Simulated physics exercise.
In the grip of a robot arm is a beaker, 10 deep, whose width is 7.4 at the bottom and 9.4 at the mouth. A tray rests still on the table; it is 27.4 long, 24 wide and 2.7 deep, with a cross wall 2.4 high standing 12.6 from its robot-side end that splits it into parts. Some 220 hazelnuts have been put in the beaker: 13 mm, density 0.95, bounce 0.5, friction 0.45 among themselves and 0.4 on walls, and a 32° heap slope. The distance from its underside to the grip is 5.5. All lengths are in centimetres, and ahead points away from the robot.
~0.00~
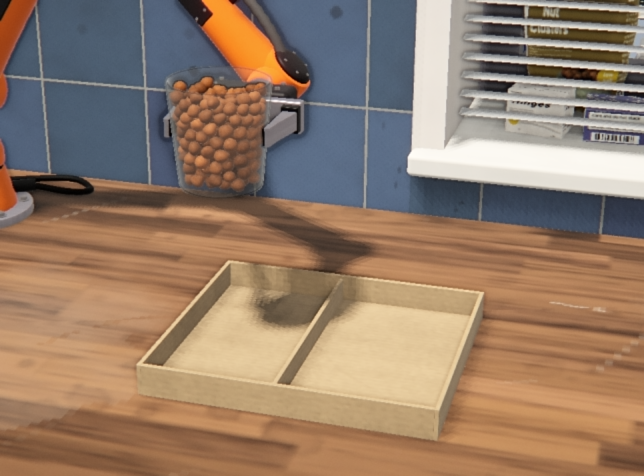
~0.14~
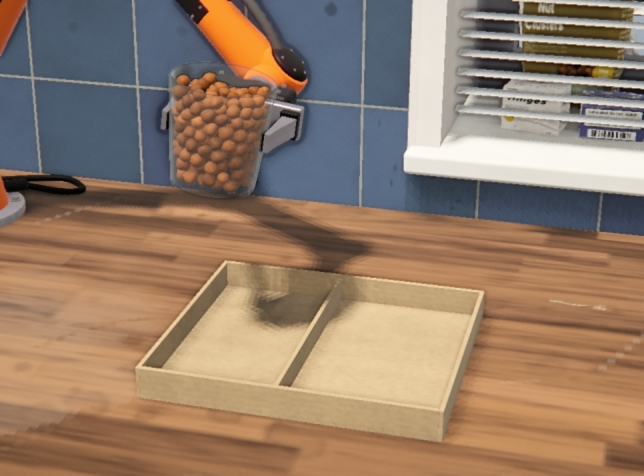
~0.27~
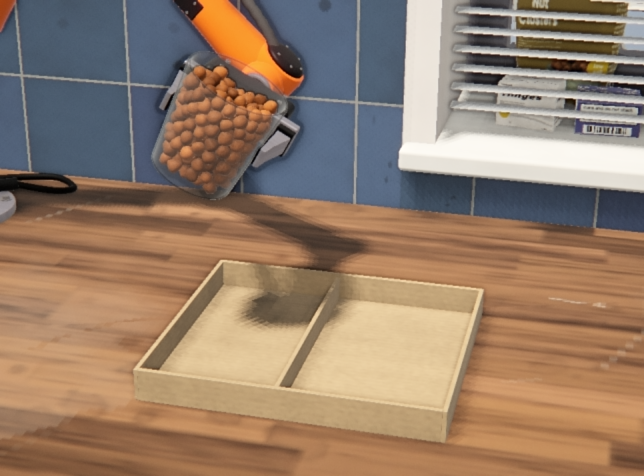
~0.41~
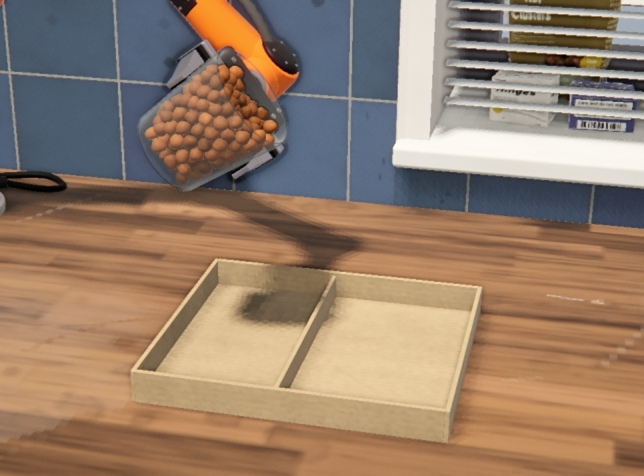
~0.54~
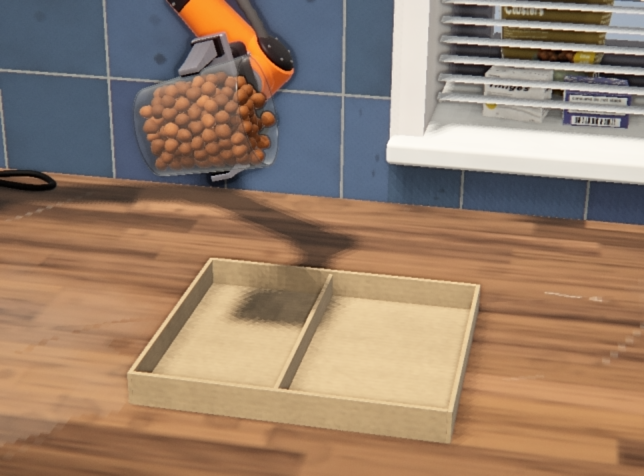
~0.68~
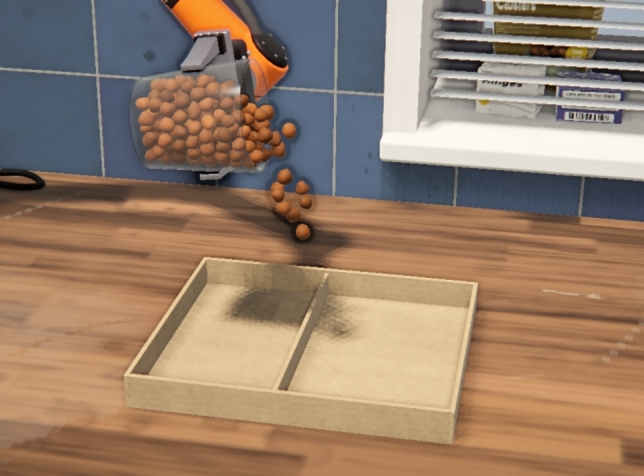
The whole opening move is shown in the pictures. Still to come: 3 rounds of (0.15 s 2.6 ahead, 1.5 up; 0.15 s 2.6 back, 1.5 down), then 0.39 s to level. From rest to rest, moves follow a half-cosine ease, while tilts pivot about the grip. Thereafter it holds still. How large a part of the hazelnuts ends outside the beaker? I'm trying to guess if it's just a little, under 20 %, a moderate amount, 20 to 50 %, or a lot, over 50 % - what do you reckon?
I reckon a lot.
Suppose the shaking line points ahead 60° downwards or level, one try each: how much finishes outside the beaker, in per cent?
Result: Approx. 40 % and 70 %, one try each.
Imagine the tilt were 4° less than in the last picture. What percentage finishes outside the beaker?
About 60 %.
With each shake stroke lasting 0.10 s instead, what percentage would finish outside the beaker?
In that case some 85 per cent.
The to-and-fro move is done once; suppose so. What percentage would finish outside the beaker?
Approx. 40 per cent.
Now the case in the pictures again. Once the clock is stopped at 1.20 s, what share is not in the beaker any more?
About 45 in a hundred parts are out by then.
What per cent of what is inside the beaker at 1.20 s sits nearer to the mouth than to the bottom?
Something near 70 per cent is there.
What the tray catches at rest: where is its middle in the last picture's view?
Centre estimate: Around (374, 352).
After 1.20 s, tilted 82° forward, highest piece 23 above the table; 126 in the beaker, 76 in the far-side part, 10 in the robot-side part, 13 in flight or on a rim.
After 1.71 s, tilted 61° forward, highest piece 22 above the table; 130 in the far-side part, 66 in the beaker, 25 in the robot-side part, 1 on the table or floor, 3 in flight or on a rim.
After 2.17 s, level, highest piece 22 above the table; 132 in the far-side part, 64 in the beaker, 28 in the robot-side part, 1 on the table or floor.
After 3.22 s, level, highest piece 22 above the table; 132 in the far-side part, 64 in the beaker, 28 in the robot-side part, 1 on the table or floor.
In the end, 132 in the far-side part, 64 in the beaker, 28 in the robot-side part, 1 on the table or floor. That is 72 % outside the beaker.
